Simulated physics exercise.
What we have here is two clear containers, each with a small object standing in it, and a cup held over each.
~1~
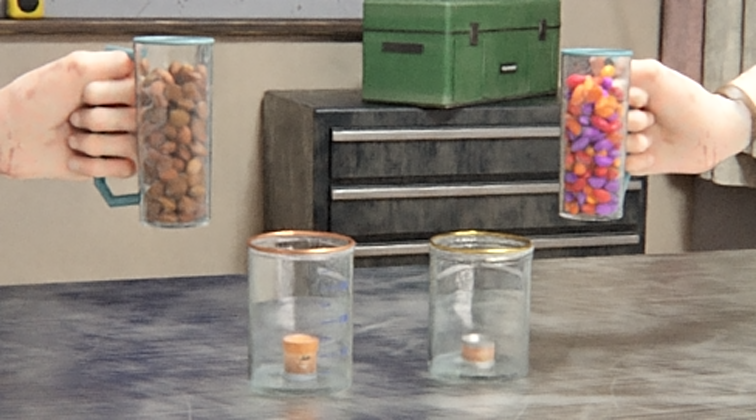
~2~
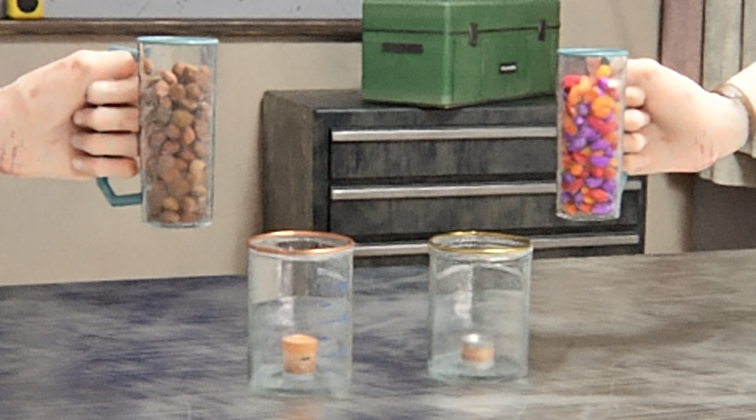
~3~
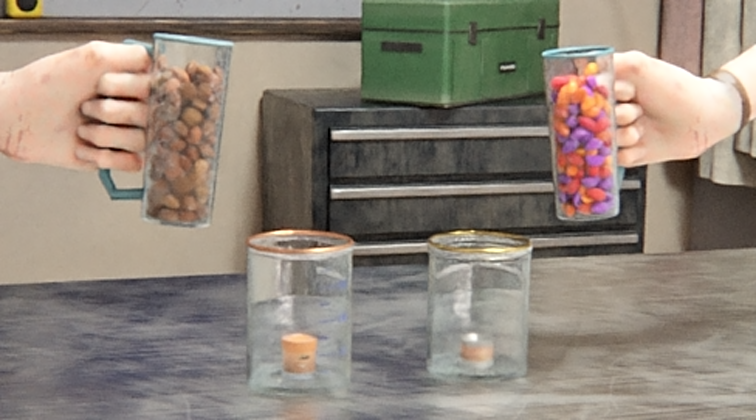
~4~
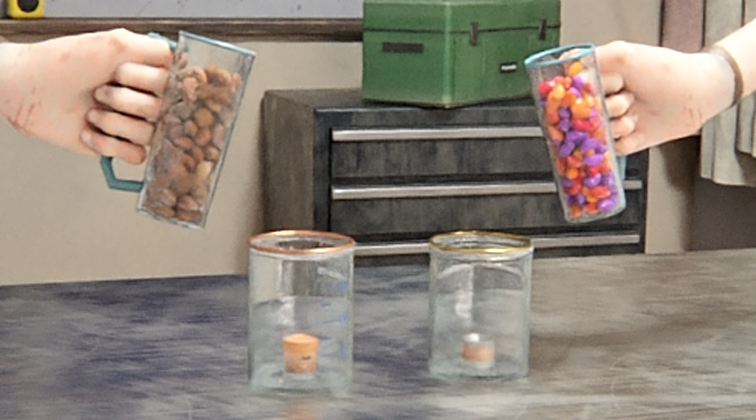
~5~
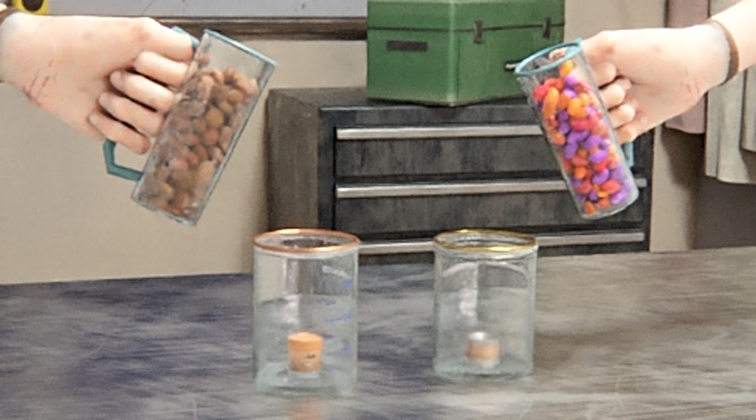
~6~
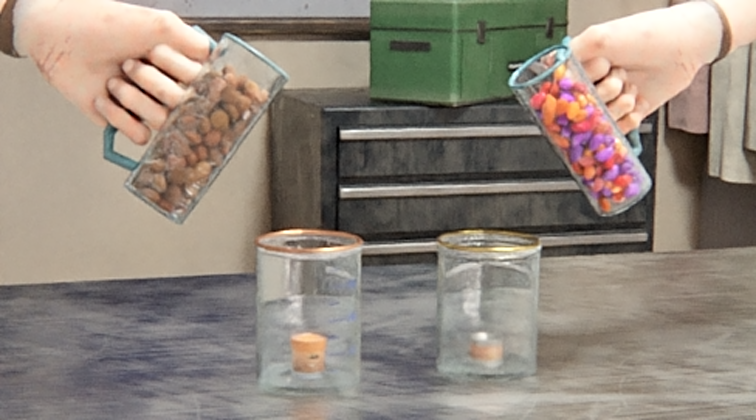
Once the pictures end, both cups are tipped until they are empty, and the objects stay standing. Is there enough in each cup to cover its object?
Left: Expect it to be fully submerged. Right: Expect it to be fully submerged.
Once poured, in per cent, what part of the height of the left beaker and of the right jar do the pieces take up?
Left 55 %, right 50 %.
Then, 0.27 s after the last picture, left beaker empty, all of its cupful still in the cup; right jar empty, all of its cupful still in the cup.
Then, 0.62 s after the last picture, left beaker empty, all of its cupful still in the cup; right jar empty, all of its cupful still in the cup.
Then, 0.99 s after the last picture, left beaker nearly empty, most of its cupful still in the cup; right jar nearly empty, about two thirds of its cupful still in the cup.
At rest, left beaker half full (surface near (309, 300)), nothing beside it; right jar half full (surface near (487, 304)), nothing beside it; the left thing is covered; the right thing is covered.
